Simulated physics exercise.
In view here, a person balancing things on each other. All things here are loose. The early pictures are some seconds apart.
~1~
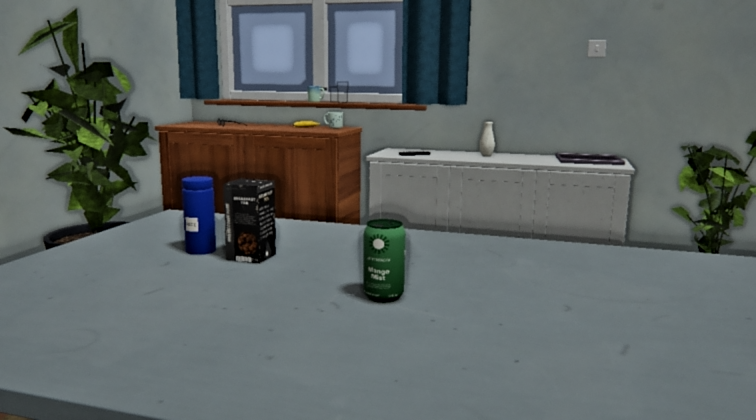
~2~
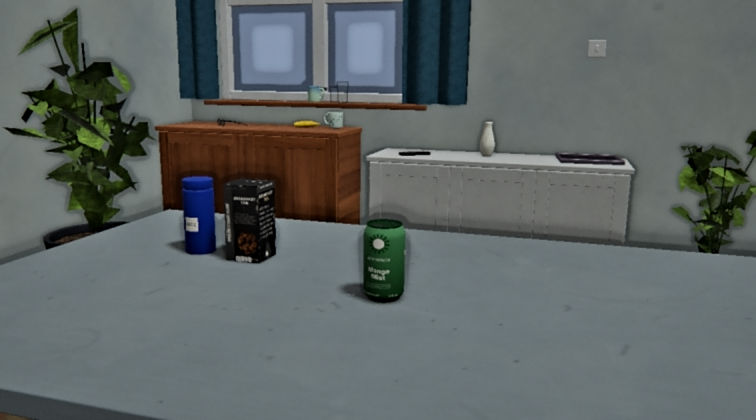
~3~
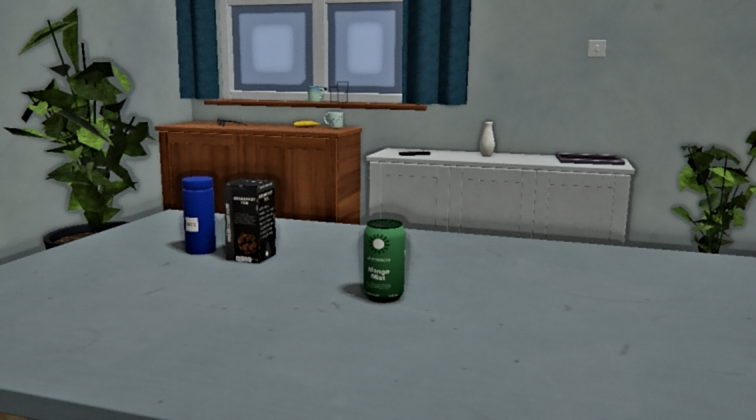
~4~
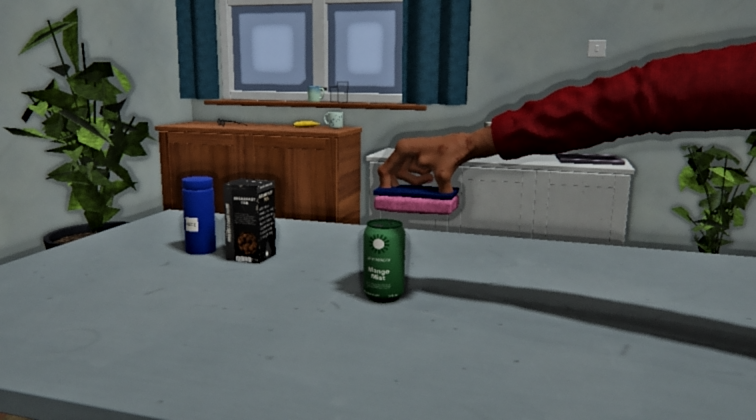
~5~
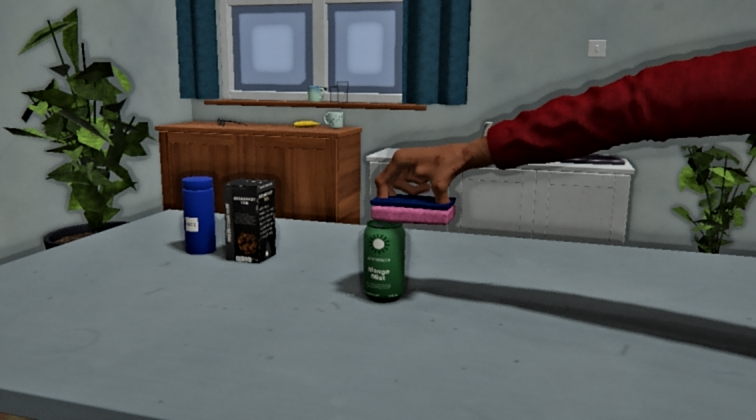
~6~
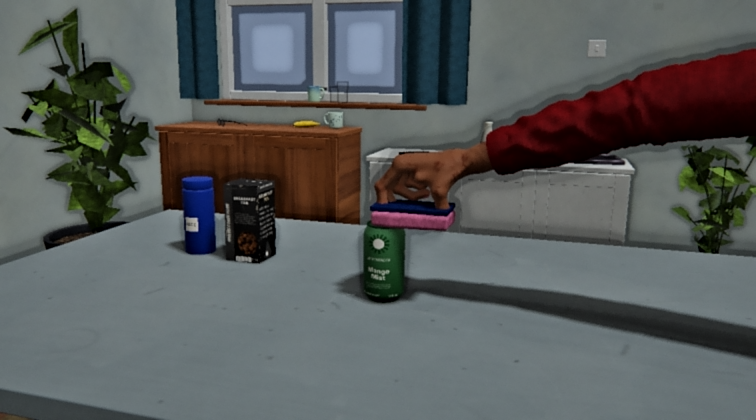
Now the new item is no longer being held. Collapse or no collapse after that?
Collapse.
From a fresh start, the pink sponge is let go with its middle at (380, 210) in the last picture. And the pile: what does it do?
The pile then stays upright.
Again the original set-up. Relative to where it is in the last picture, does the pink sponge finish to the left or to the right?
Well, it travels over to the right.
Then, 0.30 s later than the last frame, pink sponge now fallen.
Then, 0.40 s later than the last frame, things are still on the move.
Then, 0.60 s later than the last frame, as before.
When it is over, fallen, pink sponge; the other 3 as before. End places, in pixels of the last picture, pink sponge near (466, 297). The pile comes apart.
